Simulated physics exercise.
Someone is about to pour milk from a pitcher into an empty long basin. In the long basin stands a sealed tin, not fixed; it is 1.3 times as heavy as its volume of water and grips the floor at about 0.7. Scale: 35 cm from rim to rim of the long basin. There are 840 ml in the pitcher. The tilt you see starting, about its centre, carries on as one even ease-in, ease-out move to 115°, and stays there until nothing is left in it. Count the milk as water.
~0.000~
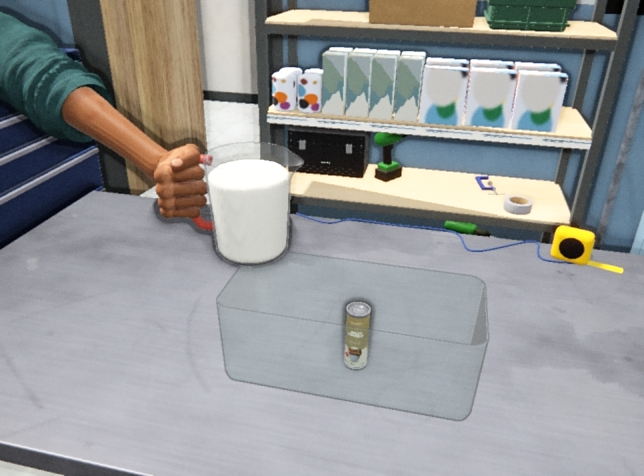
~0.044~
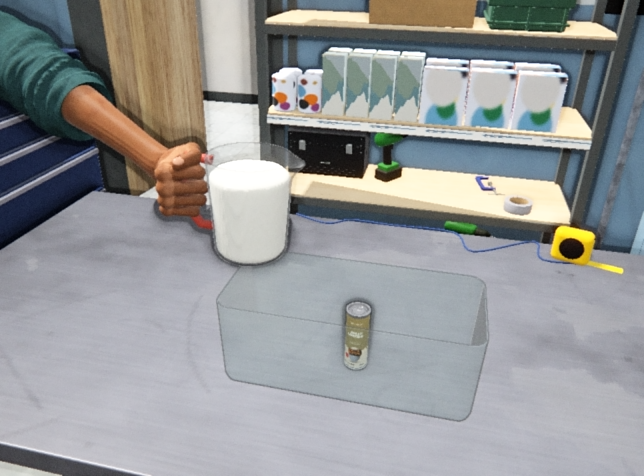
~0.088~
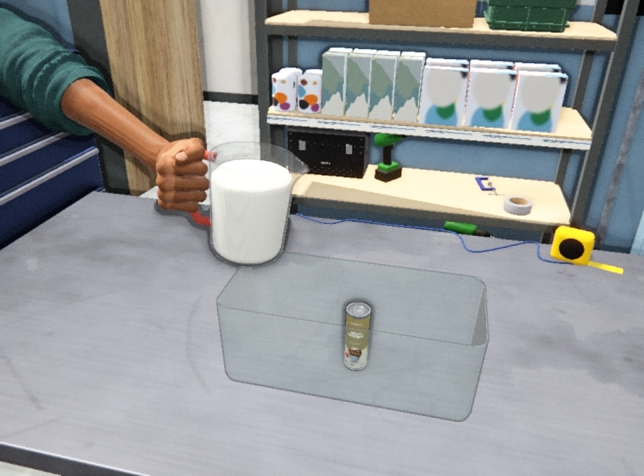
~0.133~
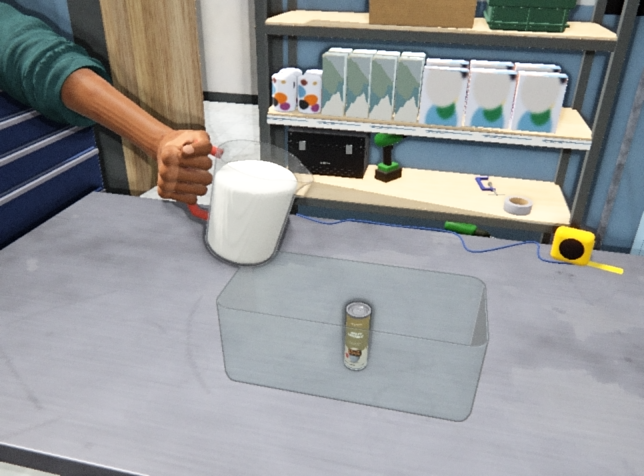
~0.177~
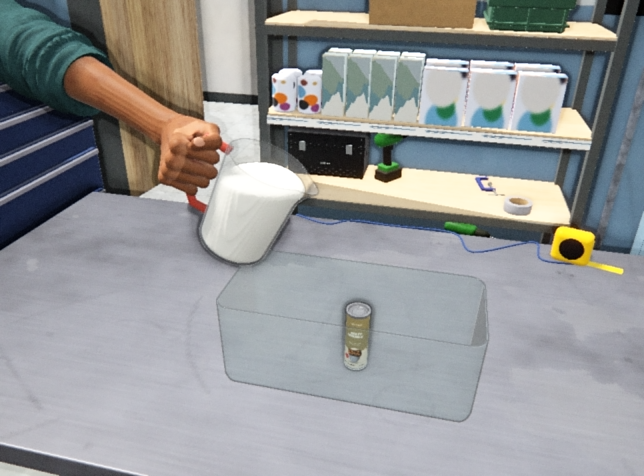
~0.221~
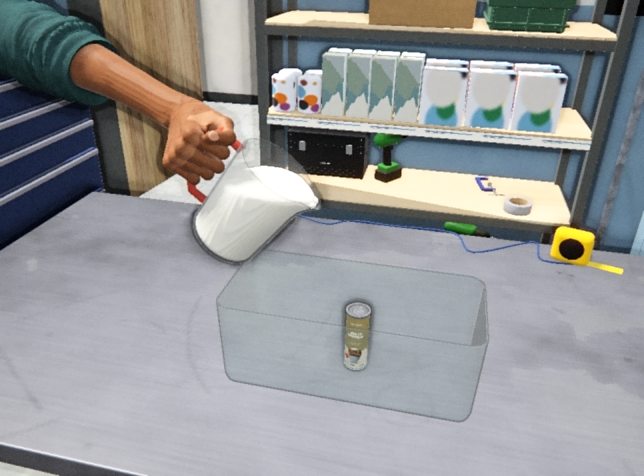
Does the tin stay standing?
The tin falls.
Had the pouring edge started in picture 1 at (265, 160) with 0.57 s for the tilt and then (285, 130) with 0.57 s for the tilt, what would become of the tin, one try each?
First it keeps standing; then it goes over.
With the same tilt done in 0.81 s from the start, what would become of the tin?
Then it topples.
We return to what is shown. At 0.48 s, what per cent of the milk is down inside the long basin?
Near 30 in a hundred.
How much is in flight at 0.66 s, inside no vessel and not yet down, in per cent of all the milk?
Near 7 in a hundred.
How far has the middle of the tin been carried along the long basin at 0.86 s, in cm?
About 8 cm.
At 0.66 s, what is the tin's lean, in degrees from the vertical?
About 15°.
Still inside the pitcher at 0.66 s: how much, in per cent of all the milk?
Some 9 per cent.
Then, 0.48 s in, the tilt is 107° and 51 per cent is still to pour; the tin stands where it began.
Then, 0.66 s in, the tilt is 115° and 9 per cent is still to pour; the tin leans 15°.
Then, 0.86 s in, the tilt is 115° and 0 per cent is still to pour; the tin lies on its side.
Then, 1.07 s in, the tilt is 115° and 0 per cent is still to pour; the tin lies on its side.
Finally, the tin lies on its side.
